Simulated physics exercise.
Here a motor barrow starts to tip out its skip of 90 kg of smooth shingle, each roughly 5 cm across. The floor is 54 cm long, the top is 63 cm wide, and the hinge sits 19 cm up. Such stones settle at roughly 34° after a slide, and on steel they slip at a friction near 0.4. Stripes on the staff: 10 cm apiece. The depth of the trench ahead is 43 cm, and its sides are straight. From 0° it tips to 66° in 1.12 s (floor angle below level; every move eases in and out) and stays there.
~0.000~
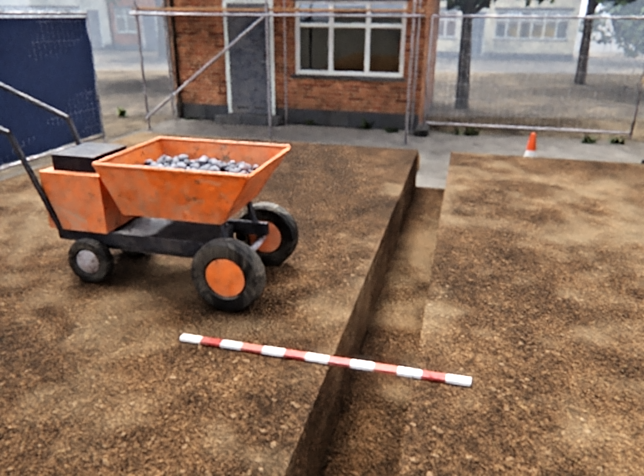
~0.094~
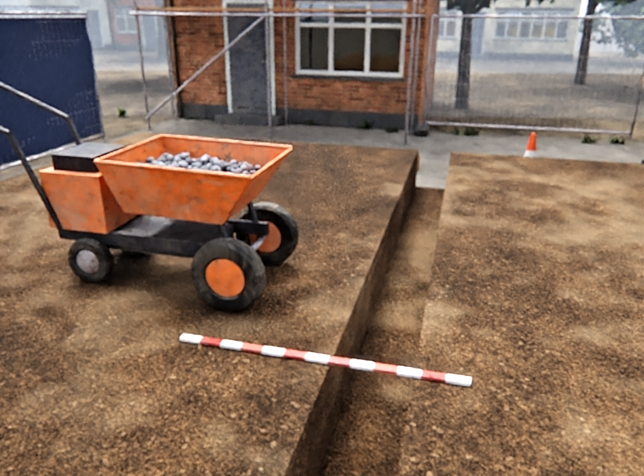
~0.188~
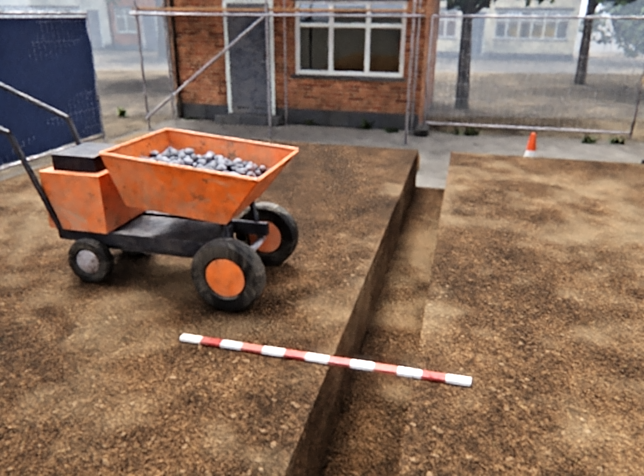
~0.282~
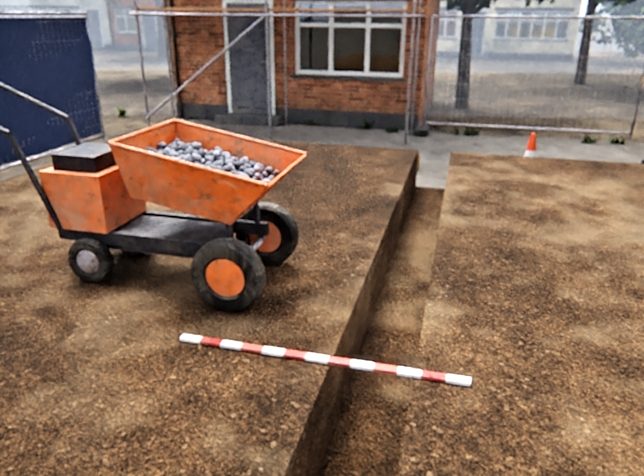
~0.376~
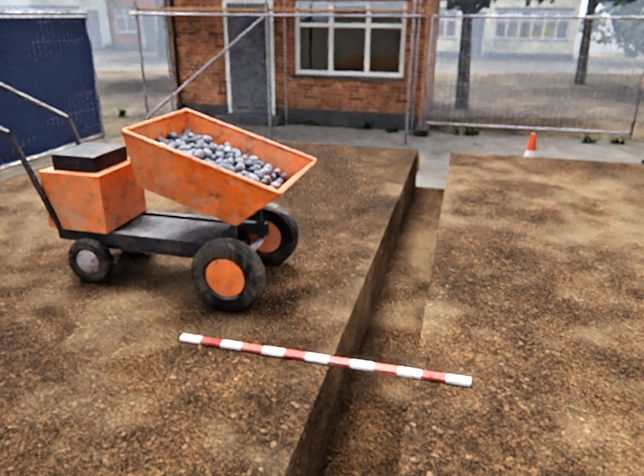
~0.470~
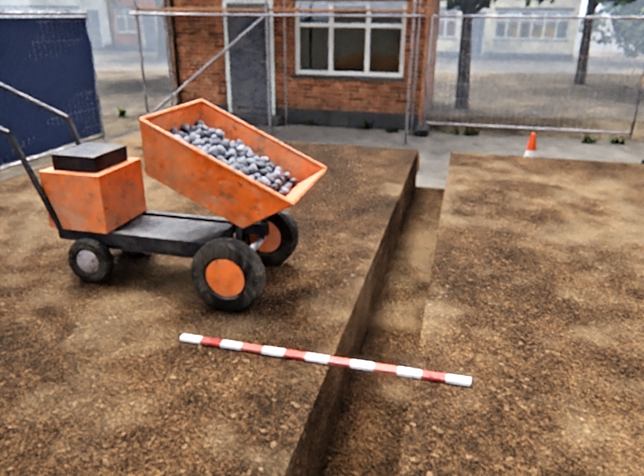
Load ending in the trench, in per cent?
98 per cent.
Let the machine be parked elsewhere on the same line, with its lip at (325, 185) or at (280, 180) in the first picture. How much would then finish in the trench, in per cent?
Roughly 35 in a hundred from the first, 75 in a hundred from the second.
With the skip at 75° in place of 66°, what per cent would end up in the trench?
Then about 100 per cent.
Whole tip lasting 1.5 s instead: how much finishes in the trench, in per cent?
Something close to 100 per cent.
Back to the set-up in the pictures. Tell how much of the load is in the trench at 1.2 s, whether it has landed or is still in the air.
I'd put it near 35 per cent.
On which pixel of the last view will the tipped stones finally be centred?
Somewhere around (386, 360) in the last picture.
After 0.8 s the floor is at 56°; 100 % in the skip; the foremost stones are at (324, 225).
After 1.2 s the floor is at 66°; 66 % in the skip, 1 % short of the trench, 33 % in the trench; the foremost stones are at (417, 343).
After 1.6 s the floor is at 66°; 31 % in the skip, 1 % short of the trench, 66 % in the trench, 2 % past the trench; the foremost stones are at (494, 314).
After 3.5 s the floor is at 66°; 0 % in the skip, 98 % in the trench, 2 % past the trench; the foremost stones are at (553, 318).
